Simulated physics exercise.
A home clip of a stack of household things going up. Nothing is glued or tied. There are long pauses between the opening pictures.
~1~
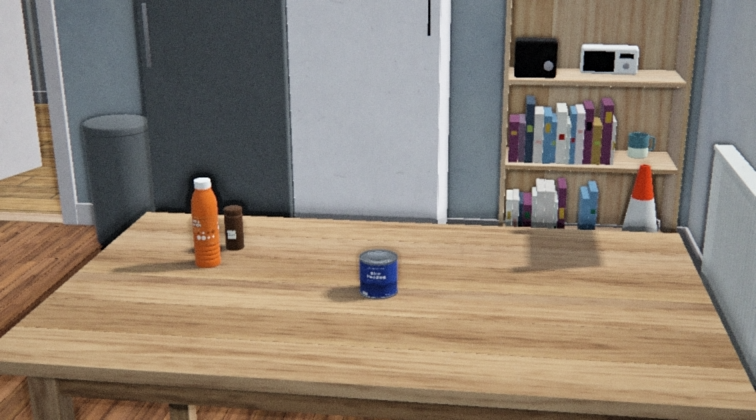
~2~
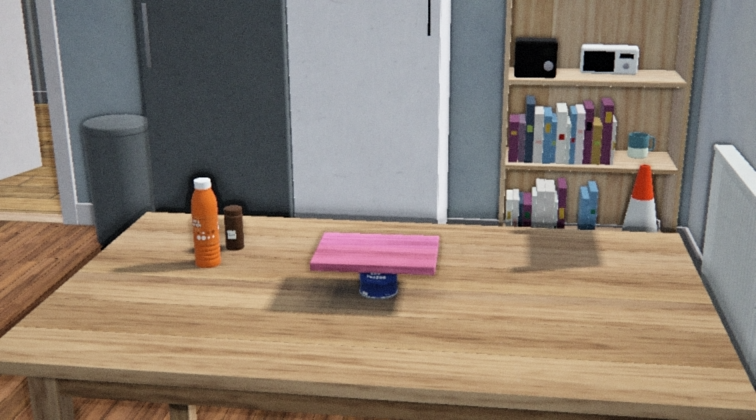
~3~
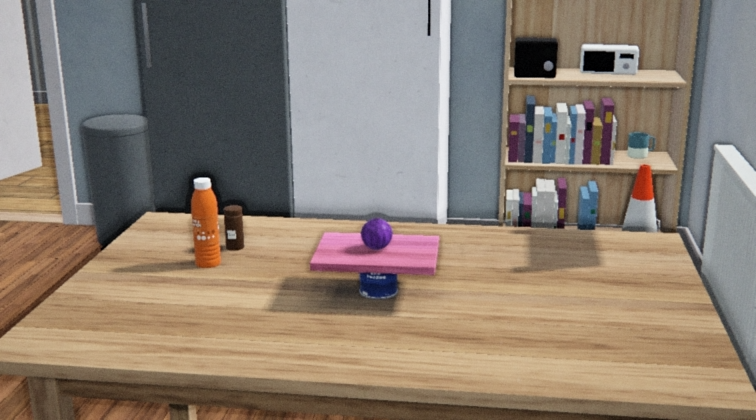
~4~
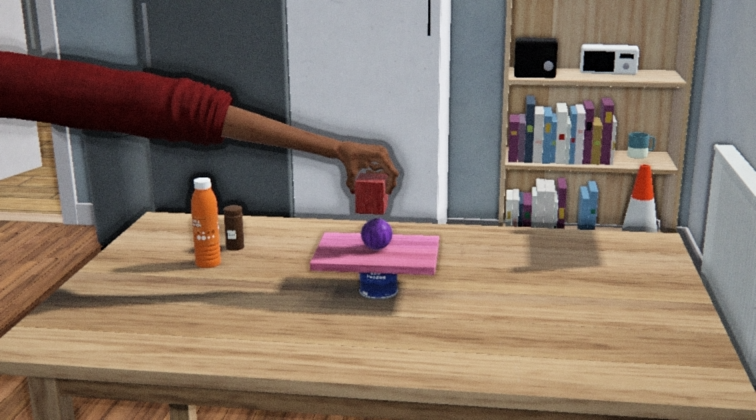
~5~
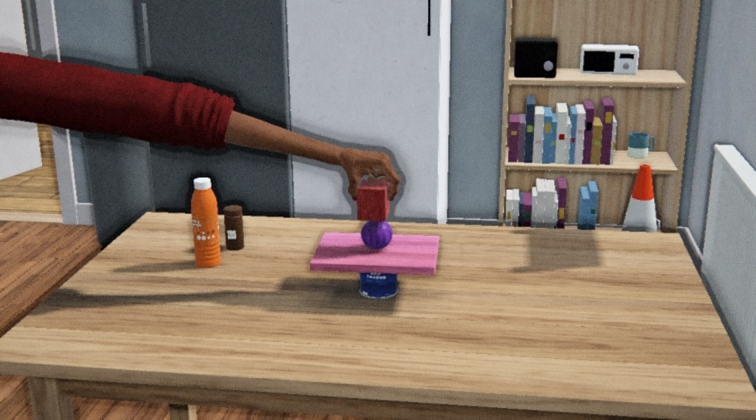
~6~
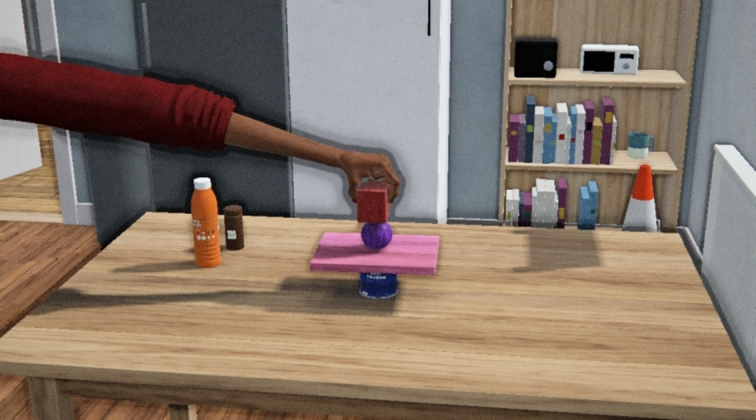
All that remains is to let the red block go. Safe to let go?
In the end the pile comes apart.
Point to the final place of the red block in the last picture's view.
At about (230, 269).
Then, 0.40 s past the last view, red block now fallen.
Then, 0.70 s past the last view, things are still on the move.
Then, 1.30 s past the last view, nothing new.
Finally, fallen, red block; the other 5 still in place. Final places as the last picture's camera would see them, red block near (230, 269). The pile gives way.
